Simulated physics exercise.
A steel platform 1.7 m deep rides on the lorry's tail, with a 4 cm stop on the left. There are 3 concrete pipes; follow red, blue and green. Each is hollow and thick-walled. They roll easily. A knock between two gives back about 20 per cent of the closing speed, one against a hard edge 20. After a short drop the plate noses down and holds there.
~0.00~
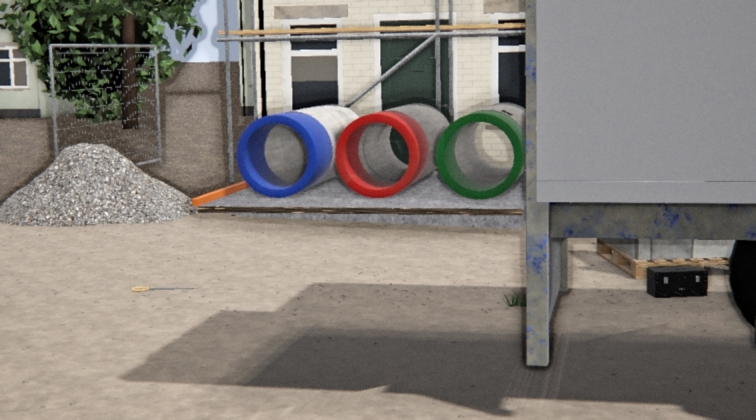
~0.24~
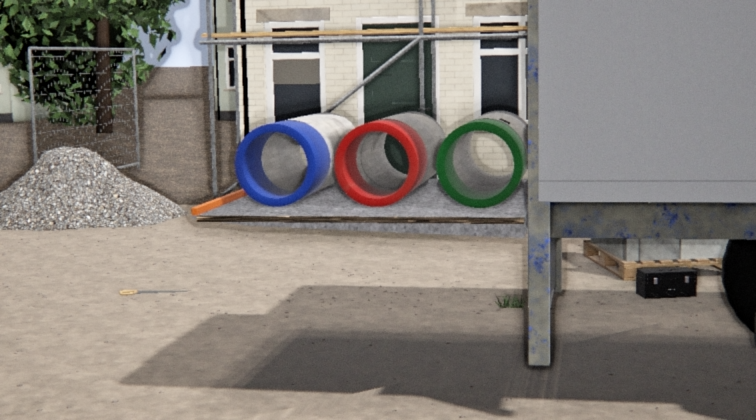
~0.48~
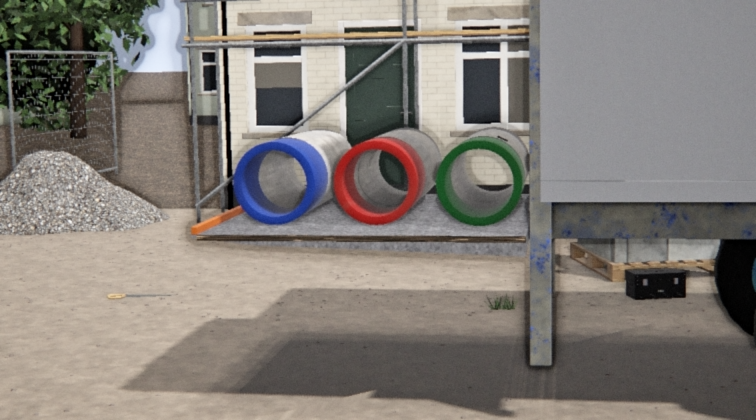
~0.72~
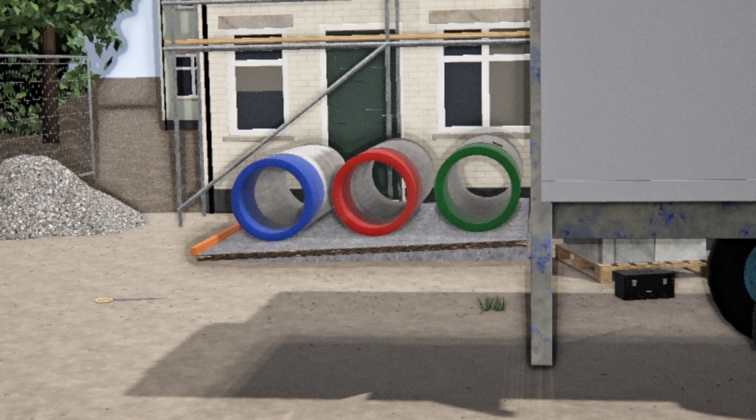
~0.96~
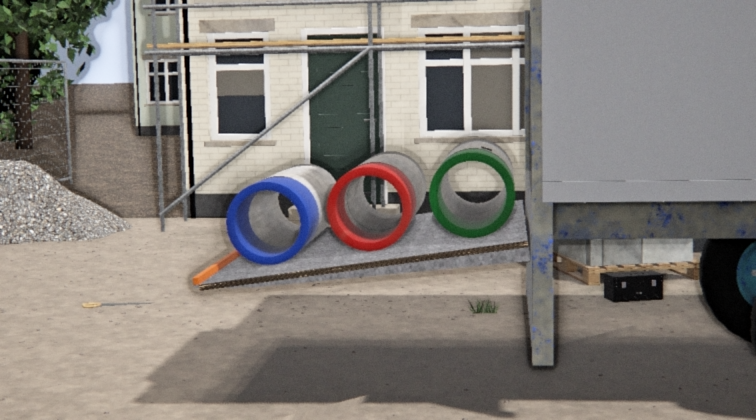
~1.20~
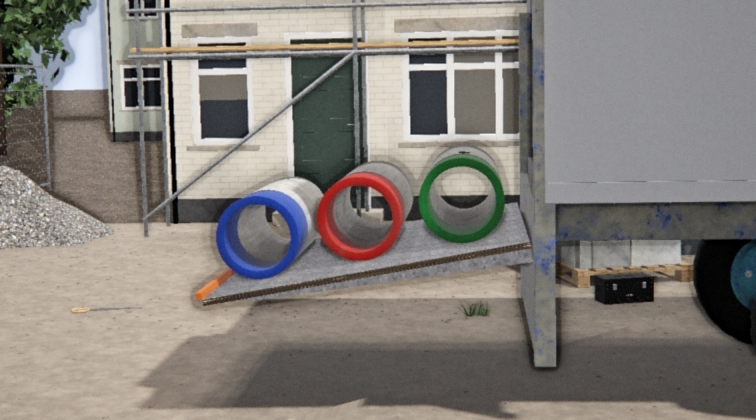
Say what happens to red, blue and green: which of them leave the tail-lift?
The red one rolls off the plate; the blue one rolls off the plate; the green one gets over the stop.
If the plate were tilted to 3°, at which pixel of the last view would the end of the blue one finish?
Near (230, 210).
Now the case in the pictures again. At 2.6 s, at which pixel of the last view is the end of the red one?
At about (213, 239).
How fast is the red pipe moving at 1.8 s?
Roughly 0.4 m/s.
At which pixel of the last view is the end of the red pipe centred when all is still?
At about (145, 364).
Then, 1.8 s in, red is on the plate, 45 cm from the stop, rolling left; blue is on the plate, 5 cm from the stop, rolling left; green is on the plate, 100 cm from the stop, rolling left; 0 of 3 are off.
Then, 2.6 s in, red is on the plate, 5 cm from the stop, rolling left; blue is off the lift, on the ground; green is on the plate, 50 cm from the stop, rolling left; 1 of 3 is off.
Then, 3.5 s in, red is off the lift, on the ground; blue is off the lift, on the ground; green is over the stop and falling; 3 of 3 are off.
In the end (5.4 s), red is on the ground; blue is off the lift, on the ground; green is on the ground; 3 of 3 are off.
